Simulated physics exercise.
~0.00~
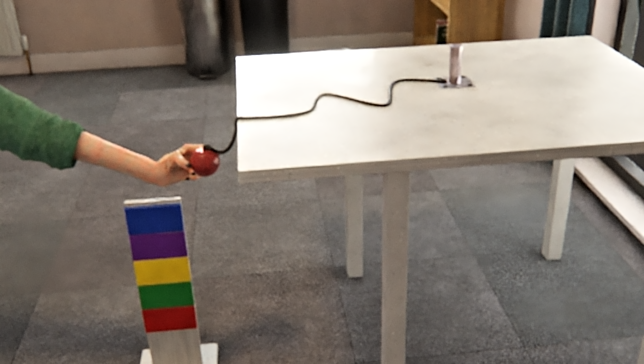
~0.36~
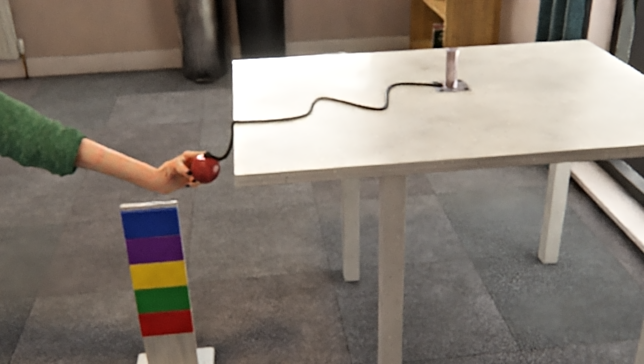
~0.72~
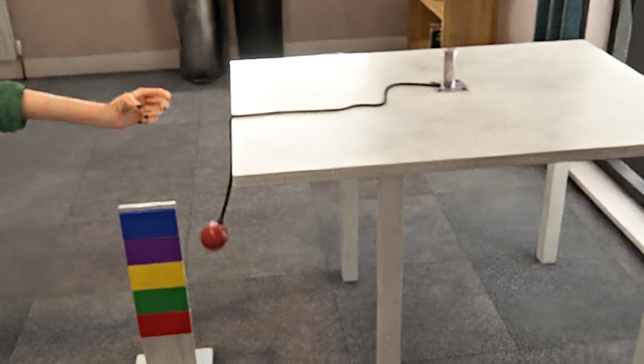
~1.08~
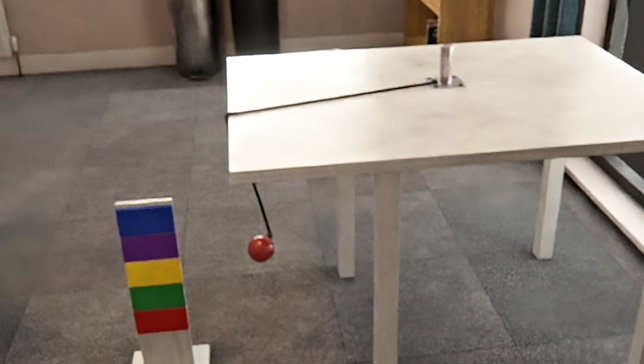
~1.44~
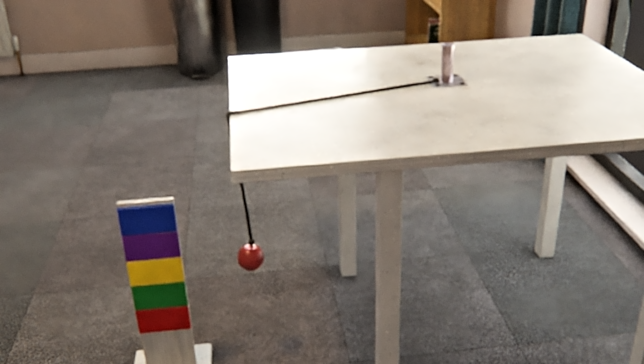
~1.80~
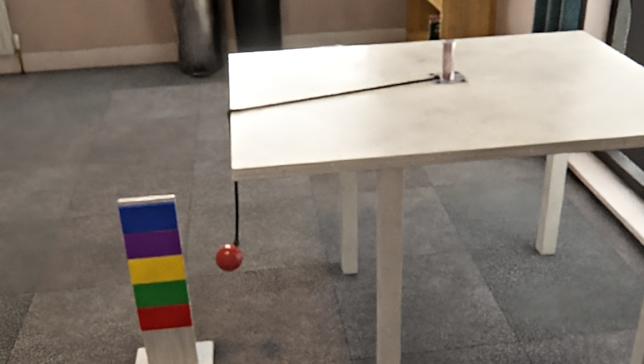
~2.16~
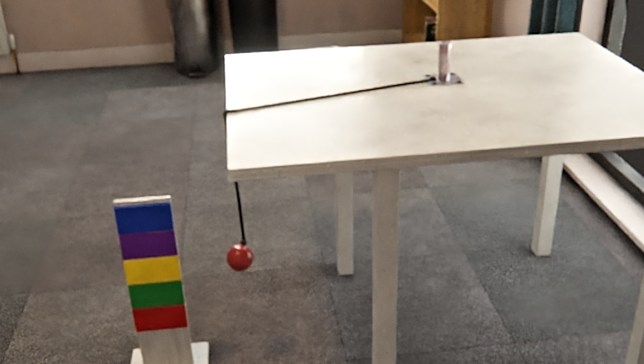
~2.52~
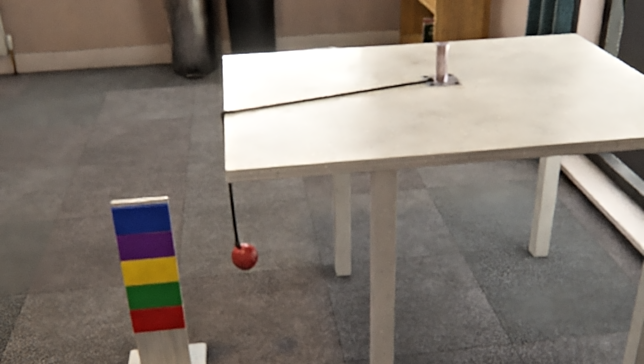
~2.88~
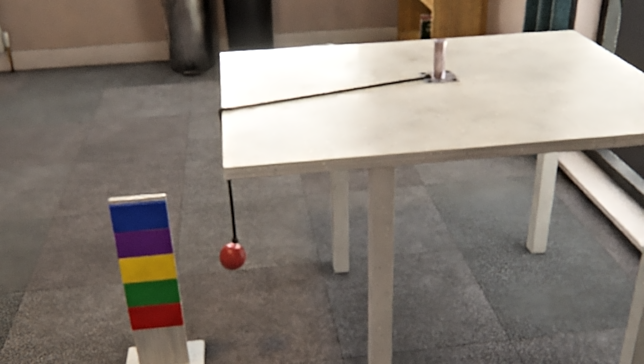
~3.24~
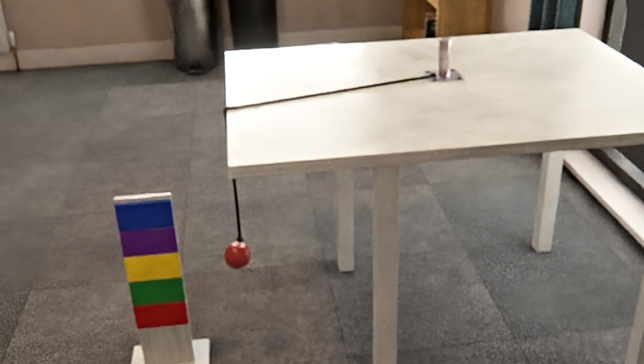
A red ball on a cord drops from a hand, swings, and hangs level with yellow.
